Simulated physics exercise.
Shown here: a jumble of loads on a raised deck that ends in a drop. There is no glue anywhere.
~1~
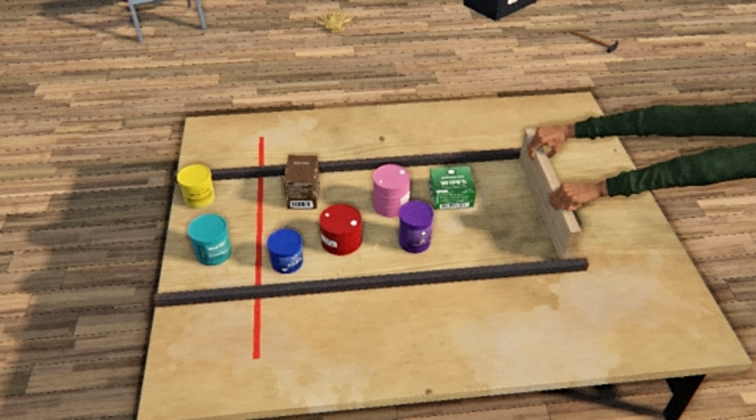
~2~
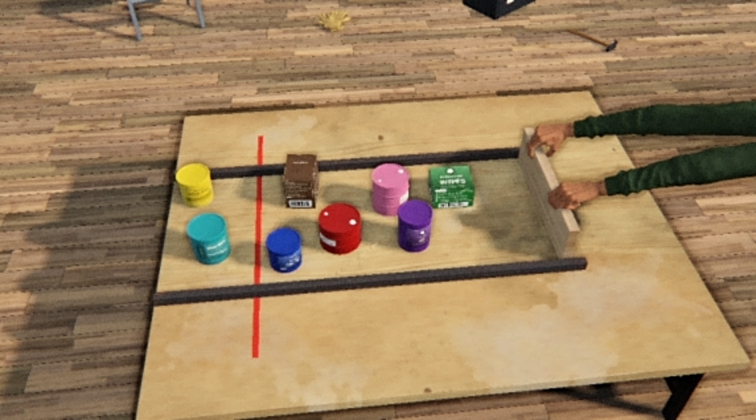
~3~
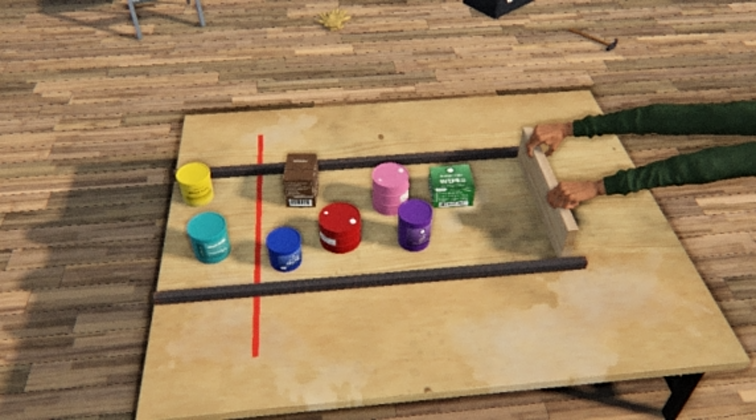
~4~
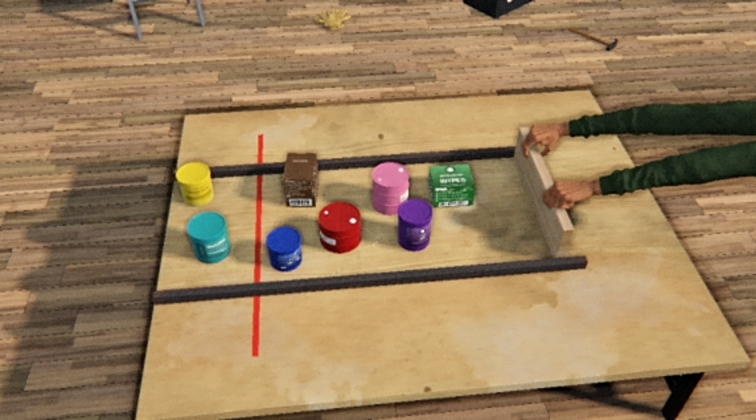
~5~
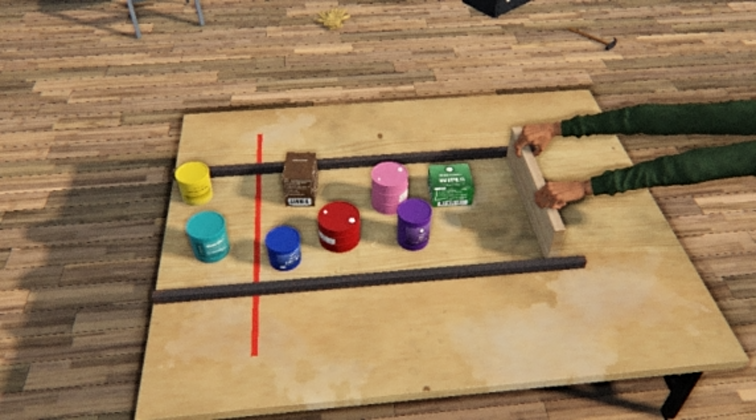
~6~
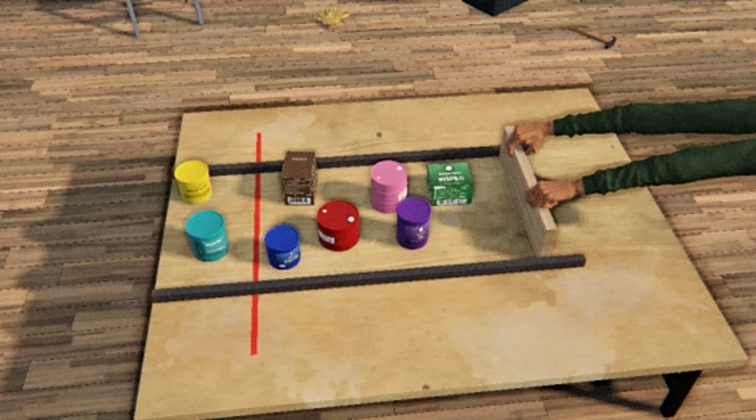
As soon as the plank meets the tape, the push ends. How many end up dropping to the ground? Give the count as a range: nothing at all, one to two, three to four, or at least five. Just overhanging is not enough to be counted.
The count is nothing at all.
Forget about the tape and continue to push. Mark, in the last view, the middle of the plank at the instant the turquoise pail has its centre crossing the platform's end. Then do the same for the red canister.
Approx. (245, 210) / approx. (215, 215) for the other.
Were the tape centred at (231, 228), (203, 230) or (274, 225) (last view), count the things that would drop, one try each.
1, 4, 0.
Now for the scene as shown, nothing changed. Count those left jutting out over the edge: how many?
My count gives 1.
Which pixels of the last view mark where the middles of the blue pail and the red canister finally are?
You'll see the blue pail at (237, 266), with the red canister at (205, 228).
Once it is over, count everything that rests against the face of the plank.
4 in contact.
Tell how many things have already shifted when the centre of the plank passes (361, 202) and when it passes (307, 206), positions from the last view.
Counts: 5 / 6.
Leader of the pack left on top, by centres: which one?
The turquoise pail ends up foremost.
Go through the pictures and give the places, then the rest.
In the first frame, yellow pail (197, 187); turquoise pail (211, 240); blue pail (286, 252); plank (547, 192); tape (259, 230).
In the second frame, turquoise pail (209, 240); plank (546, 191).
In the third frame, blue pail (285, 250); red canister (340, 228).
In the fourth frame, yellow pail (196, 185); brown box (302, 180).
In the fifth frame, turquoise pail (209, 238); purple pail (414, 225).
In the sixth frame, yellow pail (194, 183); turquoise pail (208, 237); blue pail (283, 248); plank (525, 190); tape (257, 226).
Soon after, none off yet; yellow pail at rest near (194, 183); turquoise pail at rest near (208, 237); blue pail at rest near (283, 248).
After that, none off yet; yellow pail at rest near (194, 183); turquoise pail at rest near (208, 237); blue pail displaced a little near (278, 250).
In the end, the number that fall off is zero.
